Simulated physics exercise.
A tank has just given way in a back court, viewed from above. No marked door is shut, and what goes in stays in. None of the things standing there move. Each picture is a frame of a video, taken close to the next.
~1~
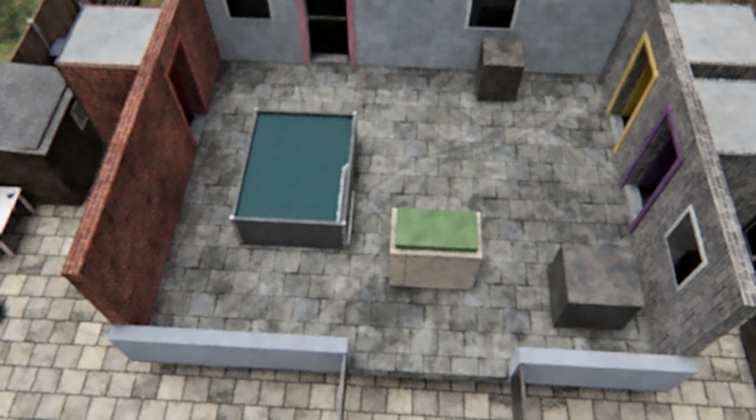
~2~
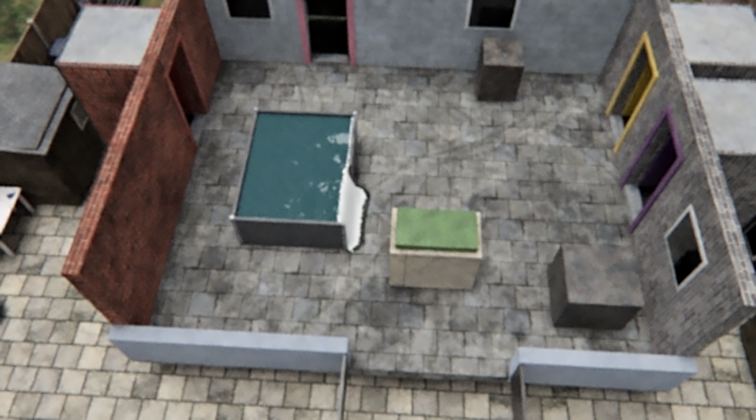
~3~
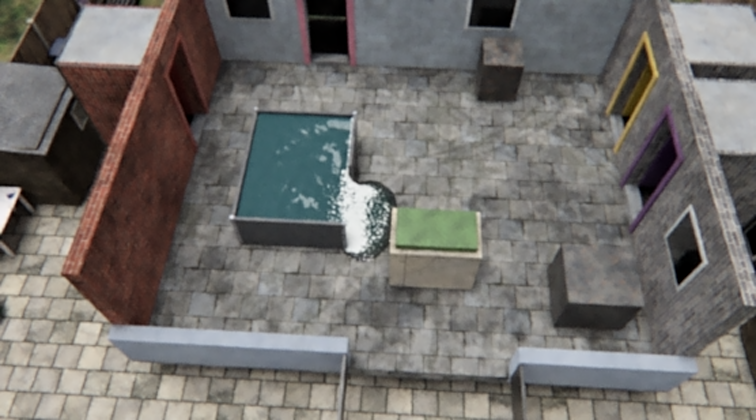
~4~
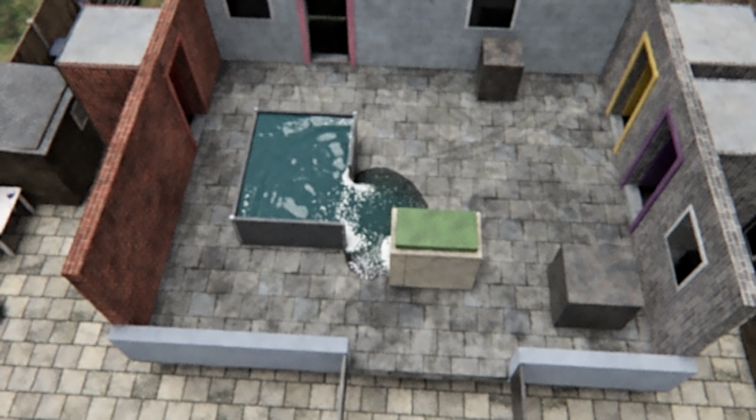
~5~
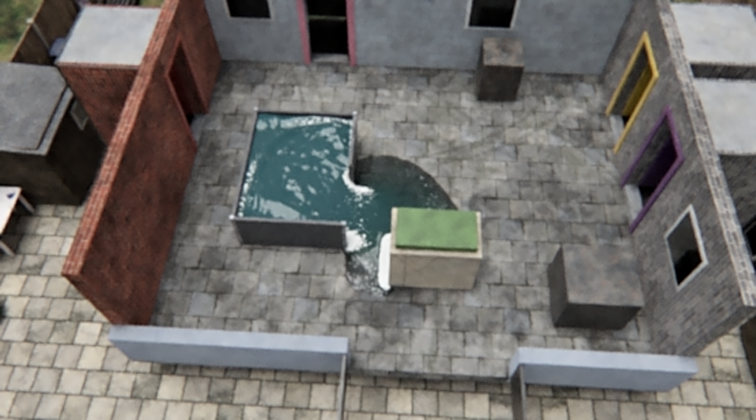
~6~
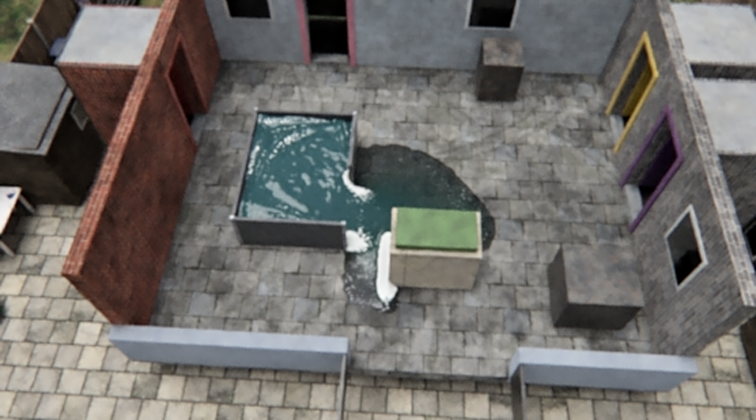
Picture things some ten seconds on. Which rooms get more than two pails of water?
The pink door gets two buckets or less inside, the red door gets two buckets or less inside, the yellow door gets more than two buckets inside, the purple door gets more than two buckets inside.
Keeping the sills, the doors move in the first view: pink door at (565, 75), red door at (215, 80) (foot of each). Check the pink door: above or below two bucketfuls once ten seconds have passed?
As it turns out, the pink one runs over.
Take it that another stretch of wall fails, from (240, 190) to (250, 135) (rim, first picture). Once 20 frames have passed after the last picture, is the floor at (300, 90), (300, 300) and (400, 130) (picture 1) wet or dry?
Submerged, submerged, unwetted.
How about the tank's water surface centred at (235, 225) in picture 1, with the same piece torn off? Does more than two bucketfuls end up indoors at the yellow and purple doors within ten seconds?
Finding: Yellow door comes in lower; purple door comes in lower.
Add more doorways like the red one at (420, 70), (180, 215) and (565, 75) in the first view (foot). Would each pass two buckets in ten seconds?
Taking them as listed, the first undershoots, the second undershoots and the third overshoots.
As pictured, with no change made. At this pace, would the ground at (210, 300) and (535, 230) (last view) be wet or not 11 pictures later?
The first is spared, the second inundated.
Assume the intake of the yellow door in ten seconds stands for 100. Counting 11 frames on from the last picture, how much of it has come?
Near 0 in a hundred.
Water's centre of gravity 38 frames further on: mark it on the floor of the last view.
I'd mark it close to (442, 198).
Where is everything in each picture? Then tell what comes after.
The water tank at (298, 166) is whole and still, in the first picture.
The front is at (360, 190), out from the gap at (347, 211), in the second picture.
Water pours out at (347, 212) and has run to (388, 194), in the third picture.
The front is at a hidden place, out from the gap at (347, 212), in the fourth picture.
Water pours out at (347, 212) and has run to a hidden place, in the fifth picture.
Water pours out at (347, 212) and has run to (490, 234), in the sixth picture.
A moment on, water covers 30 % of the floor; the pink door not reached, the red door not reached, the yellow door not reached, the purple door not reached.
Next, water covers 40 % of the floor; the pink door not reached, the red door not reached, the yellow door not reached, the purple door over two buckets in.
Then, water covers 50 % of the floor; the pink door not reached, the red door not reached, the yellow door over two buckets in, the purple door far over two buckets in.
Later, water covers 65 % of the floor; the pink door not reached, the red door not reached, the yellow door far over two buckets in, the purple door far over two buckets in.
In the end, water covers 90 % of the floor; the pink door not reached, the red door wet at the sill, nothing in, the yellow door far over two buckets in, the purple door far over two buckets in.
